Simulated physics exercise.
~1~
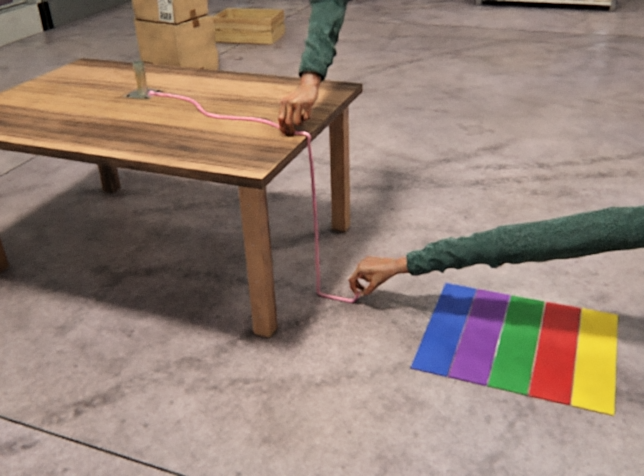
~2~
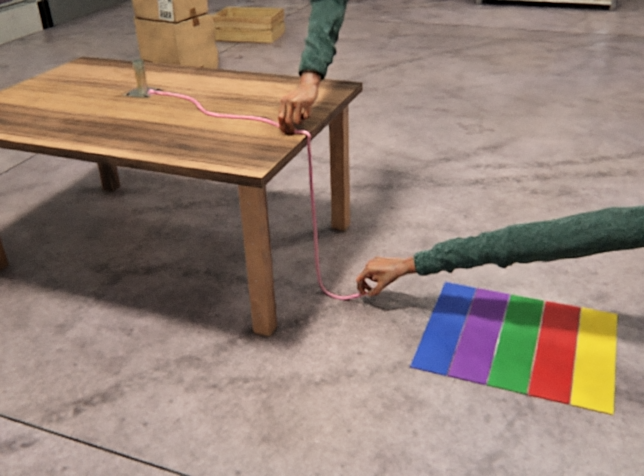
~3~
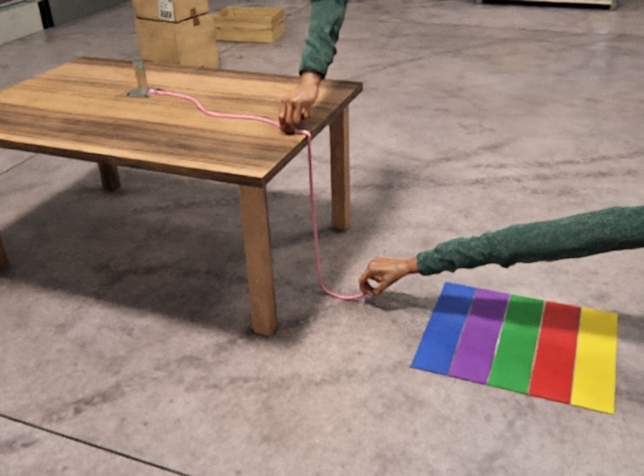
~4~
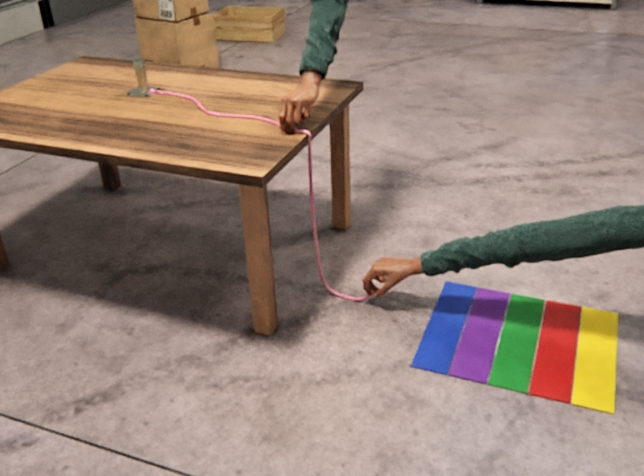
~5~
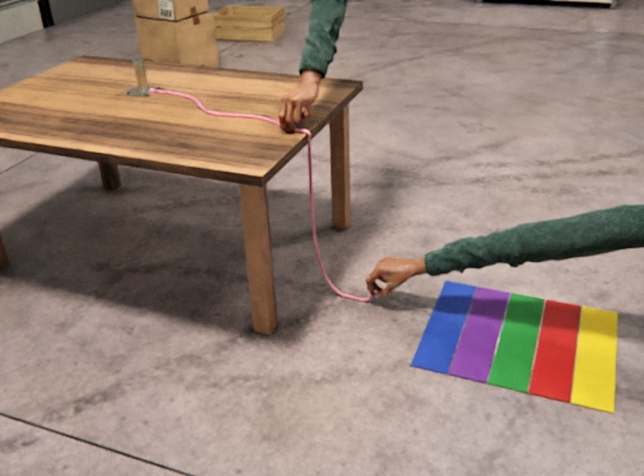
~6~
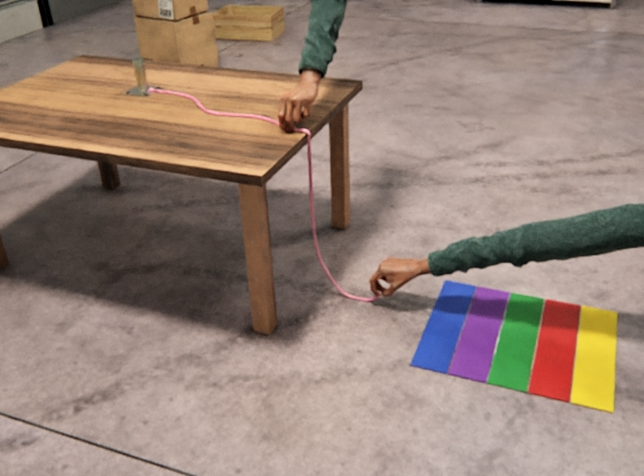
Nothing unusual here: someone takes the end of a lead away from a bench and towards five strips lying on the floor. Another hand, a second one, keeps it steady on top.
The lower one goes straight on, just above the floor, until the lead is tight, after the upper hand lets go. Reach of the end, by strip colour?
Purple.
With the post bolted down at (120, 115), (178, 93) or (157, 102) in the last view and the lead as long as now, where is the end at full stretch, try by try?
In pixels, the answers are (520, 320), (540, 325) and (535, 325).
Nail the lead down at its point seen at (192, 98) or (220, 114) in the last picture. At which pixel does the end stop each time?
First try at (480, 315), second at (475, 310).
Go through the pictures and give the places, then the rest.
End (359, 292); blue (435, 354); purple (473, 363); green (511, 371); red (552, 381); yellow (594, 390), in the first frame.
End (366, 293); lead through (176, 96) (207, 113) (268, 121) (310, 154) (314, 220) (319, 279), in the second frame.
End (369, 293), in the third frame.
End (373, 293); lead through (177, 95) (207, 112) (269, 121) (310, 153) (314, 219) (323, 280), in the fourth frame.
End (376, 293), in the fifth frame.
End (380, 294); lead through (176, 94) (207, 111) (268, 120) (309, 152) (313, 218) (331, 279), in the sixth frame.
Soon after, end near (426, 303); short of the strips.
After that, end near (463, 310); over blue.
At the stop, end near (484, 314); over purple. The purple one.
